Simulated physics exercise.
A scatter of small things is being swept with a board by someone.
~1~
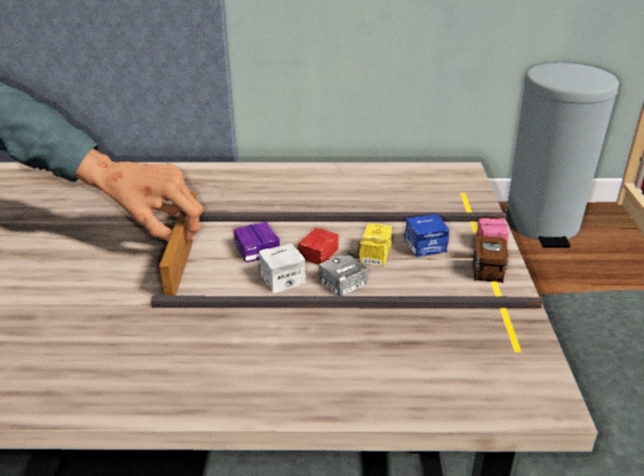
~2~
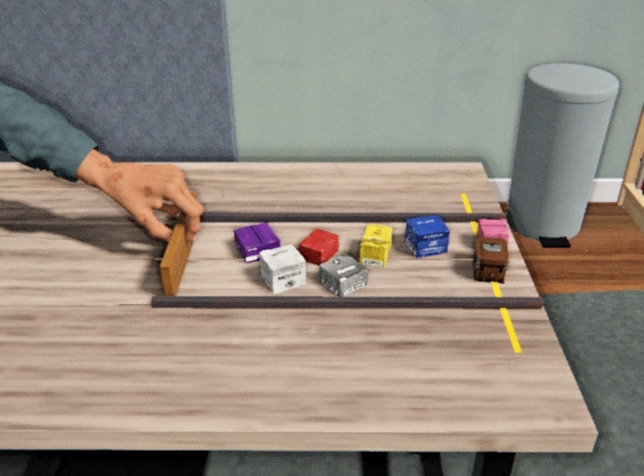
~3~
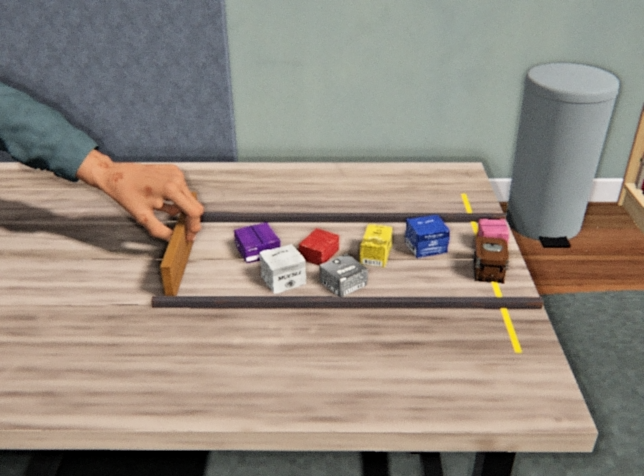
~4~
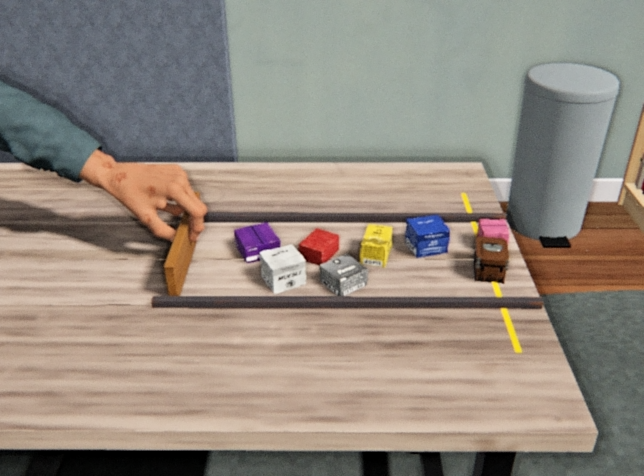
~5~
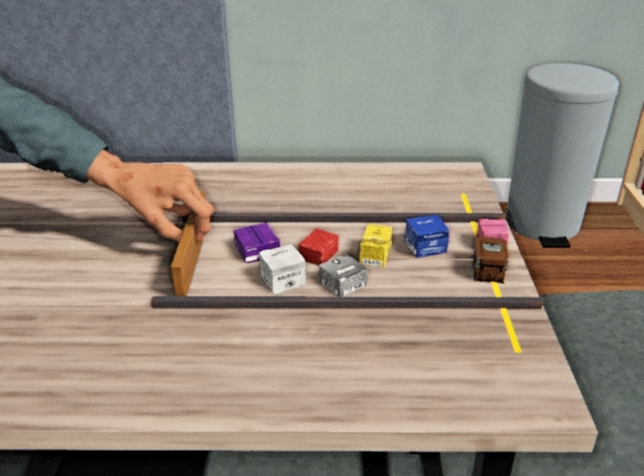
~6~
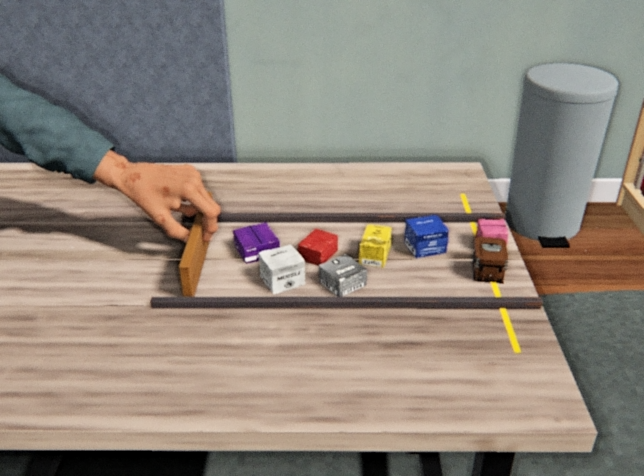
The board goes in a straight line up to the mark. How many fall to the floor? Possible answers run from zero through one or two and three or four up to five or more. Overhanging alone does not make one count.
The right answer is five or more.
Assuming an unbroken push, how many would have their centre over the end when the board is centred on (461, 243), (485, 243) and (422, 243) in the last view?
It comes out as 4, then 6, then 2.
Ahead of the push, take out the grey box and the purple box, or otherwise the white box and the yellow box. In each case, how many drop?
First 4, then 4.
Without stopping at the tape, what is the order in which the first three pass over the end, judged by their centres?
Sequence: Pink box; blue box; brown case.
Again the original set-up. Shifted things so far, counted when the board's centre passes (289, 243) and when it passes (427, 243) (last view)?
First position 4; second position 8.
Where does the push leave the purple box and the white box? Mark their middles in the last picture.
Positions - first (502, 246), then (514, 274).
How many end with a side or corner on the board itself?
At rest, 2 are in contact.
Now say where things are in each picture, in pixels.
In the first picture, pink box (492, 235); brown case (490, 259); blue box (427, 235); board (181, 242); tape (486, 259).
In the second picture, brown case (490, 259); yellow box (376, 246).
In the third picture, blue box (427, 236); white box (283, 268).
In the fourth picture, pink box (493, 236); purple box (257, 242).
In the fifth picture, brown case (490, 259); board (192, 242).
In the sixth picture, pink box (492, 236); brown case (490, 259); blue box (426, 237); board (199, 243); tape (485, 259).
A little later, none off yet; pink box at rest near (492, 236); brown case at rest near (490, 259); blue box at rest near (426, 237).
Next, none off yet; pink box moving near (496, 236); brown case at rest near (490, 259); blue box shifted about its own width near (466, 237).
Later still, one off so far; pink box dropping near (536, 469); brown case shifted about its own width near (530, 263); blue box tilted well over near (542, 252).
When it is over, the number that fall off is five or more; down, red block, grey box, yellow box, blue box, brown case and pink box.
